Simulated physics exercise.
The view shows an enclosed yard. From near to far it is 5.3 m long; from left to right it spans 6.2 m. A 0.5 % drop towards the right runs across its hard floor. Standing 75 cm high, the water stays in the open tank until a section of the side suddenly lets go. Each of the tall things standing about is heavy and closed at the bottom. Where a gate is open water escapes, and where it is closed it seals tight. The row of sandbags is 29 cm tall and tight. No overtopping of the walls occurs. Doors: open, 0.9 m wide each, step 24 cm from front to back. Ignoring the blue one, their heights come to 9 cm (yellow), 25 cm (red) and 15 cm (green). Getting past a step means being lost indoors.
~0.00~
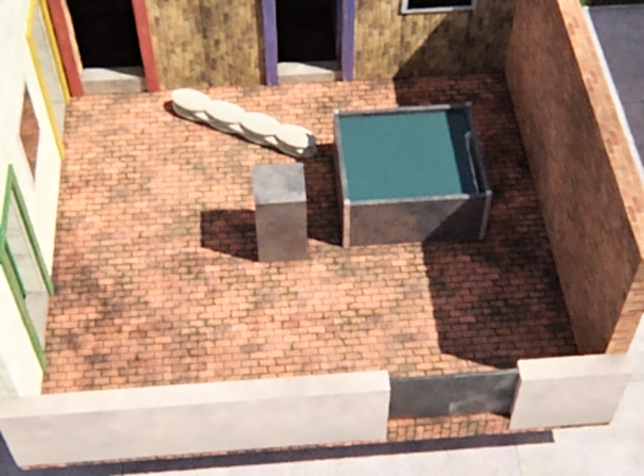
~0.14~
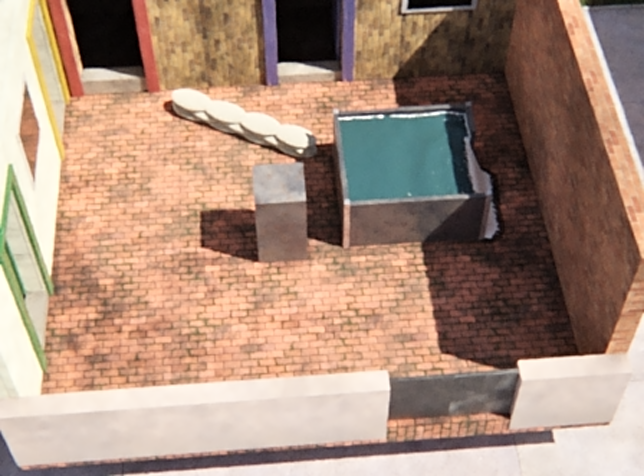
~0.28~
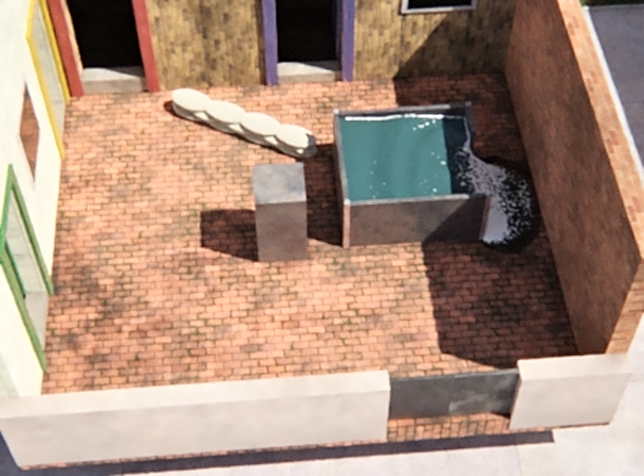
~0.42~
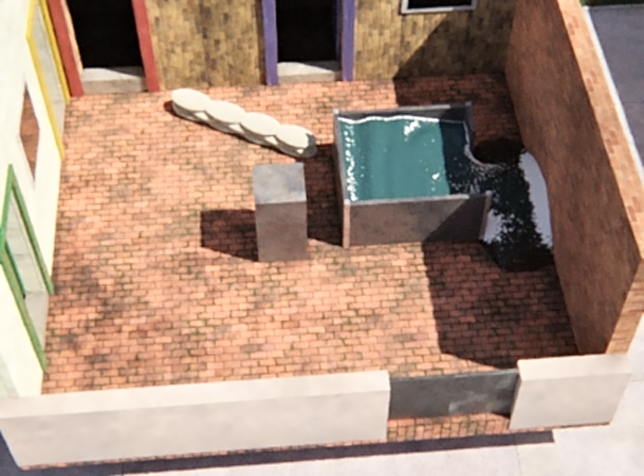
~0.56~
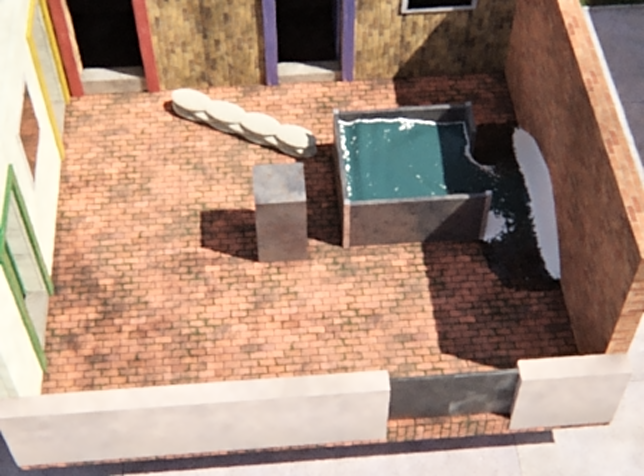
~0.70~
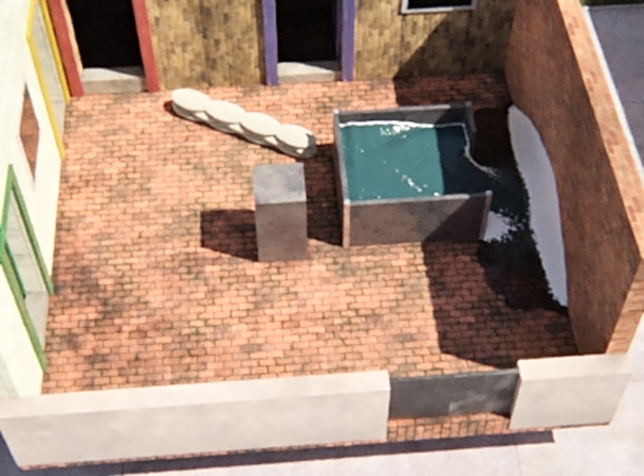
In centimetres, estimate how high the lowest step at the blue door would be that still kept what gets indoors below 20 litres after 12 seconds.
It comes to roughly 8.5 cm.
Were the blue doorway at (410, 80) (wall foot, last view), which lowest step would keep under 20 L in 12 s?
Minimum: Close to 12.5 cm.
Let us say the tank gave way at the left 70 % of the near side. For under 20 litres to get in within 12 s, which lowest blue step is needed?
Then it needs around 6.5 cm.
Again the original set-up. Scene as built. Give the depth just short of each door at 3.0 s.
Centimetres: Yellow = 0, red = 0, blue = 7, green = 0.
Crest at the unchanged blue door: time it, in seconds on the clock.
I'd guess close to 6.5 seconds.
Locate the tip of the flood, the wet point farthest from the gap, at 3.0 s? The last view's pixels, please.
The farthest wet point sits near (137, 426) in the last view.
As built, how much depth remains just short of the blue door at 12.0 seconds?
Roughly 7.0 cm deep.
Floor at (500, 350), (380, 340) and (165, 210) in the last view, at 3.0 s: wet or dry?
One by one: Drenched, drenched, clear.
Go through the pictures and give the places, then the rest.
In the first picture, the open tank at (409, 157) is whole and still, 75 cm deep; the blue door at (309, 28) is dry.
In the second picture, the gap is at (474, 189), the front 0.3 m out at (493, 185); the back of the open tank holds 75 cm.
In the third picture, the front is at (531, 189), 0.8 m from the gap at (474, 192); 0.9 m2 of floor is wet, 75 cm left at the back.
In the fourth picture, water pours out at (474, 193) and has run 1.0 m, to (525, 149); about 15 cm deep outside, 67 cm at the back.
In the fifth picture, the gap is at (473, 194), the front 1.2 m out at (519, 126); the back of the open tank holds 63 cm.
In the sixth picture, water pours out at (473, 194) and has run 1.5 m, to (513, 104); about 16 cm deep outside, 64 cm at the back; 2.3 m in a straight line remain to the blue door at (309, 28).
After 1.4 s water covers 20 % of the floor, deepest (52 cm) near (536, 211); it has not reached the blue door.
After 3.0 s water covers 45 % of the floor, deepest (24 cm) near (584, 394); 7 cm at the blue door, 0 litres in over its 16 cm step.
After 12.0 s water covers 95 % of the floor, deepest (10 cm) near (331, 412); 7 cm at the blue door, 0 litres in over its 16 cm step.
At the blue door as built, the water arrived by 1.9 s and peaked near 14 cm at 6.4 s.
With a step of 6.5 cm, 46 litres would have come in within the 12 s; with 10.5 cm, 9 litres. So under 20 litres takes about 8.5 cm.
